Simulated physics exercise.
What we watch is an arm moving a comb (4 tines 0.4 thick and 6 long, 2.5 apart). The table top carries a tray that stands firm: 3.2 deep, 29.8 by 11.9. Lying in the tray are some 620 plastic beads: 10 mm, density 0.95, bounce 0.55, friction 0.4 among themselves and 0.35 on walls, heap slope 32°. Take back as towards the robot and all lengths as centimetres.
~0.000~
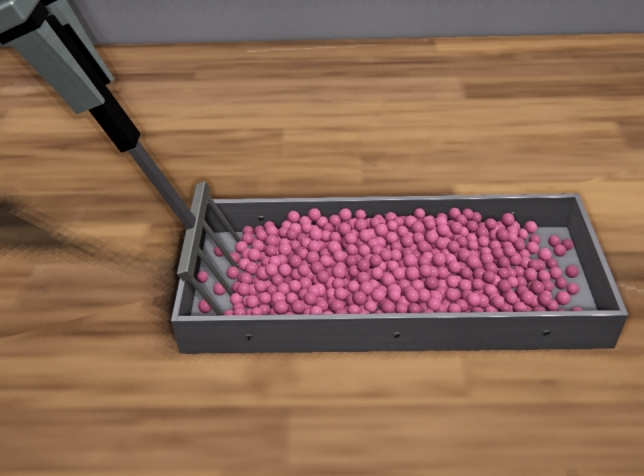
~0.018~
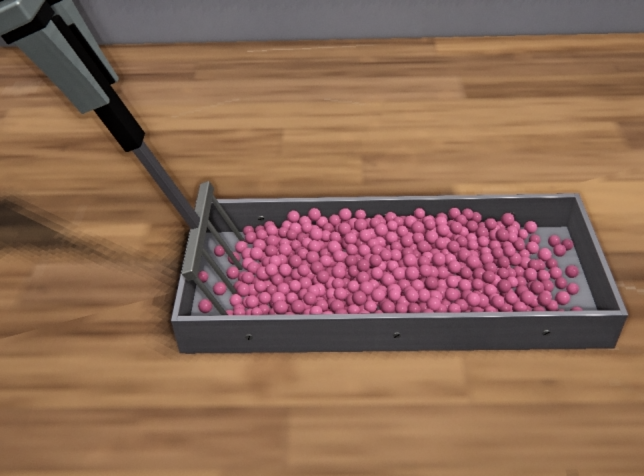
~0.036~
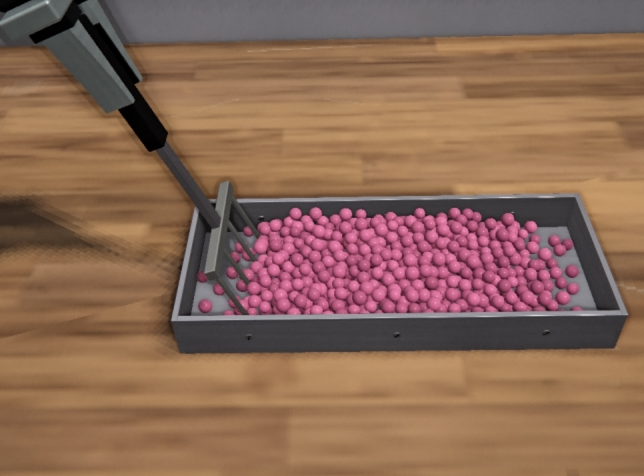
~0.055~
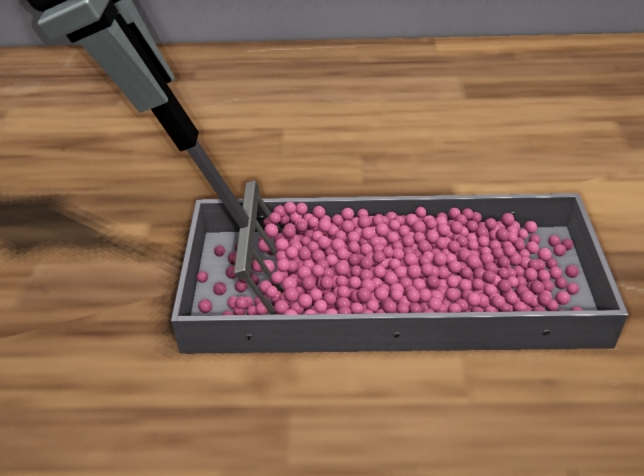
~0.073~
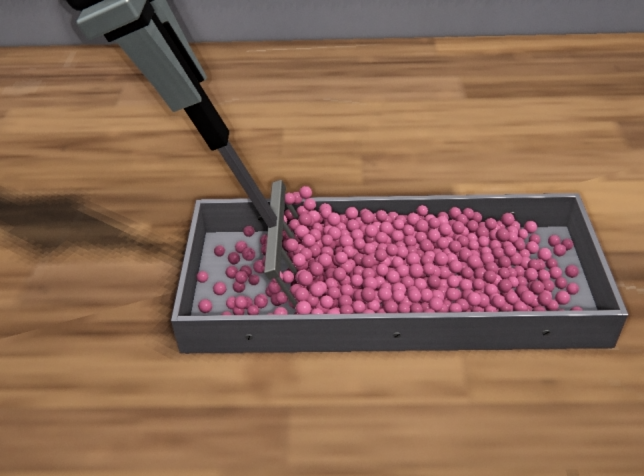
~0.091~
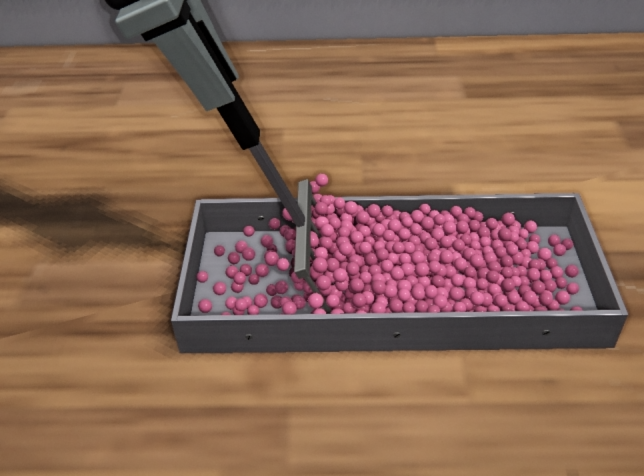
Pink beads piling up ahead of a grey comb as a robotic arm pushes it rightward through a tray on a wooden surface.
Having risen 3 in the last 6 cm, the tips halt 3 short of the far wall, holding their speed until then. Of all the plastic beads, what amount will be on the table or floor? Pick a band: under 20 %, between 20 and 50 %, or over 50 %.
Between 20 and 50 %.
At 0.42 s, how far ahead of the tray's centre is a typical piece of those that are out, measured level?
Offset: Near 28 cm.
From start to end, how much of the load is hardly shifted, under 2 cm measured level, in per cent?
10 %.
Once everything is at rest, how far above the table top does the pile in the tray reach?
4.0 cm, roughly.
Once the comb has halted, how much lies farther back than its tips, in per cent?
Roughly 55 %.
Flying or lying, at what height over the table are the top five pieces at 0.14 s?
Height: Close to 8 cm.
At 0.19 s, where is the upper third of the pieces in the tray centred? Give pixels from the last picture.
I'd say about (490, 239).
By 0.14 s, sloping 68°, highest piece 9 above the table; 618 in the tray, 6 in flight or on the tool.
By 0.19 s, sloping 68°, highest piece 12 above the table; 608 in the tray, 1 on the table or floor, 15 in flight or on the tool.
By 0.42 s, sloping 68°, highest piece 10 above the table; 443 in the tray, 177 on the table or floor, 4 in flight or on the tool.
By 1.12 s, sloping 68°, highest piece 4 above the table; 443 in the tray, 181 on the table or floor.
Final count, 443 in the tray, 181 on the table or floor. That is 29 % on the table or floor.
